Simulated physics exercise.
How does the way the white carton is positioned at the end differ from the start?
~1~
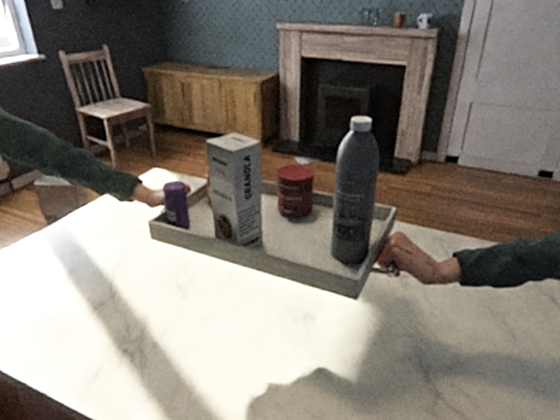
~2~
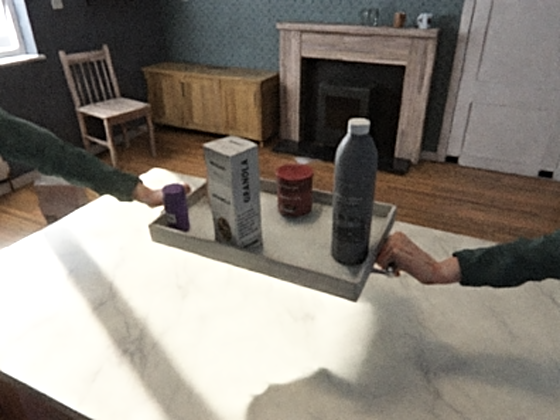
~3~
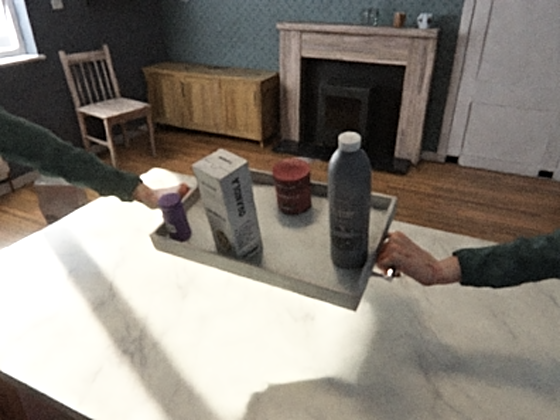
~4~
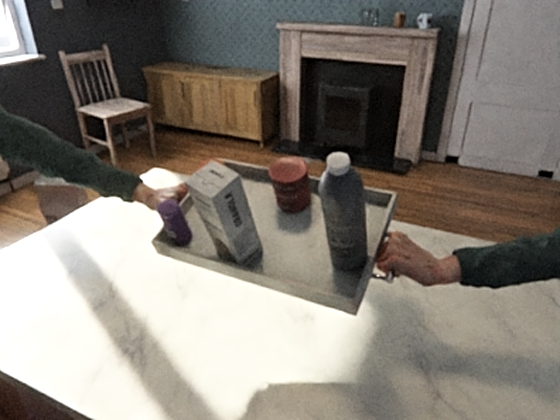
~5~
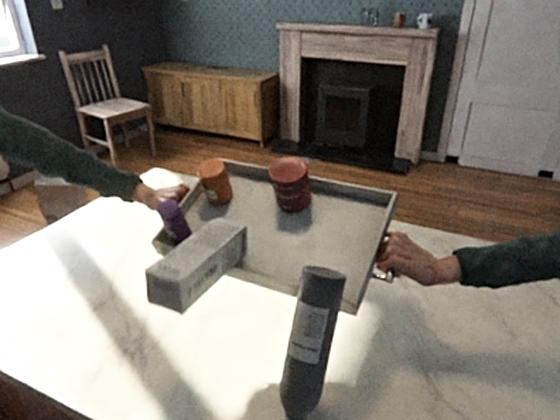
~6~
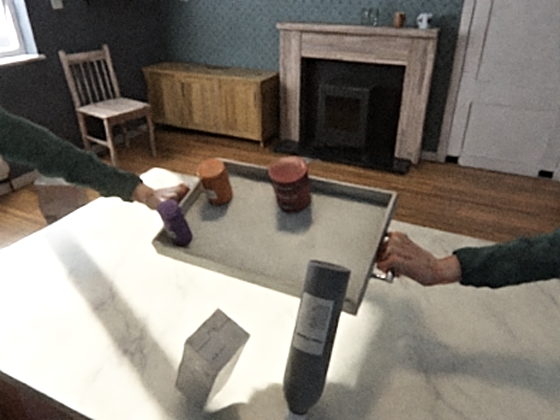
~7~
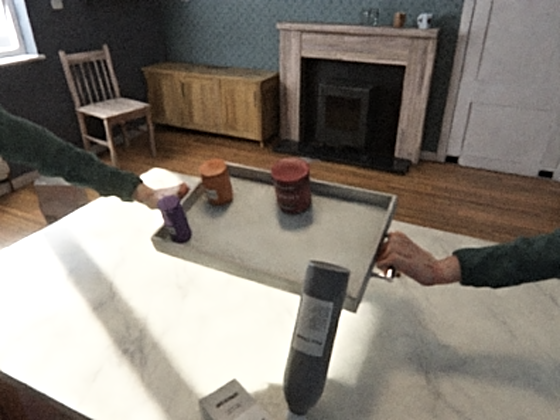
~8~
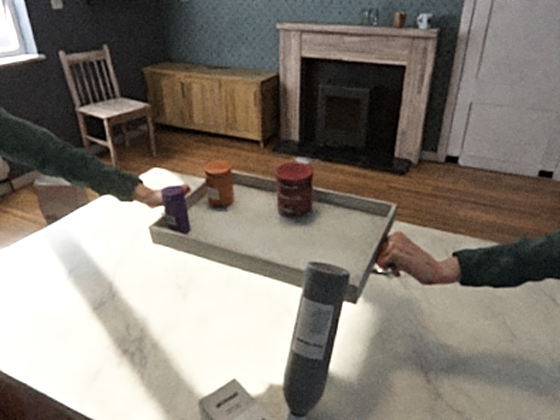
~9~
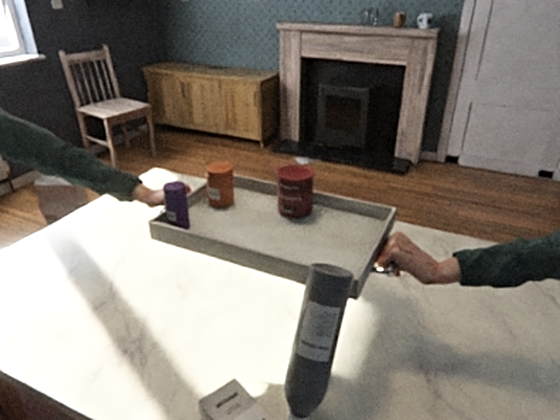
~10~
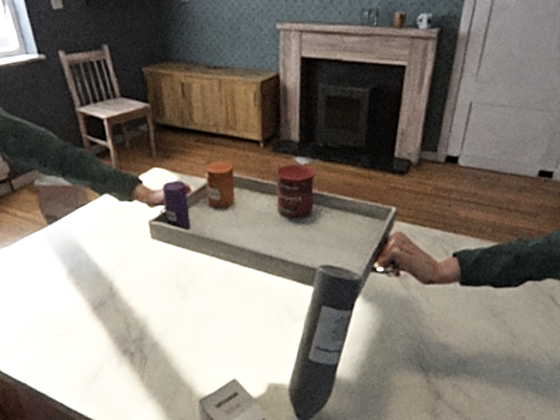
At the start the white carton stands upright on the tray, but at the end it lies on its side, off the tray.
